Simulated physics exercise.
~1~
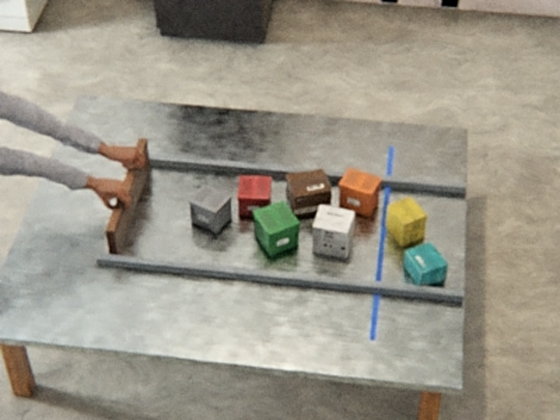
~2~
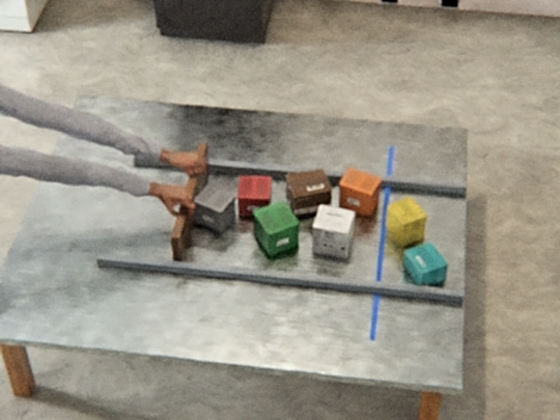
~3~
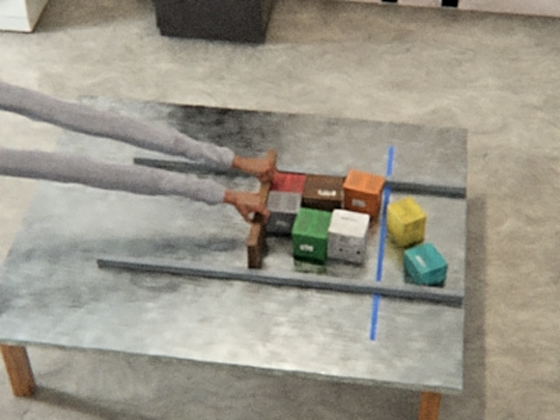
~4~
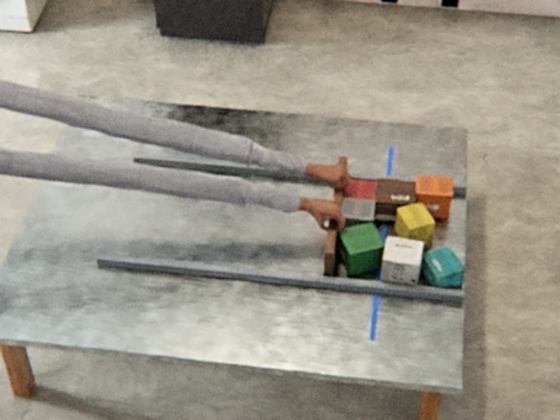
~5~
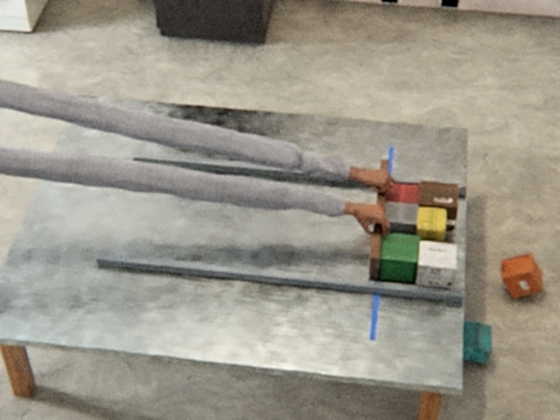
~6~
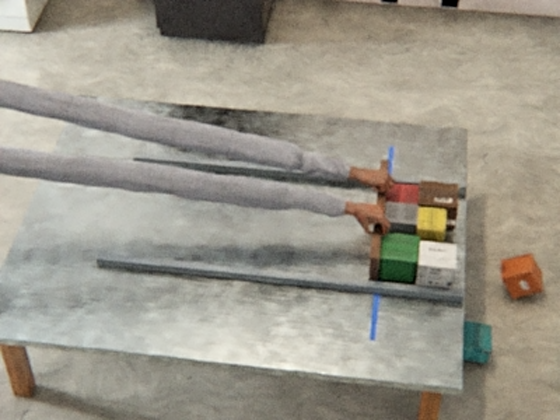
On a raised table, hands push a plank right, shoving blocks along until two fall off.
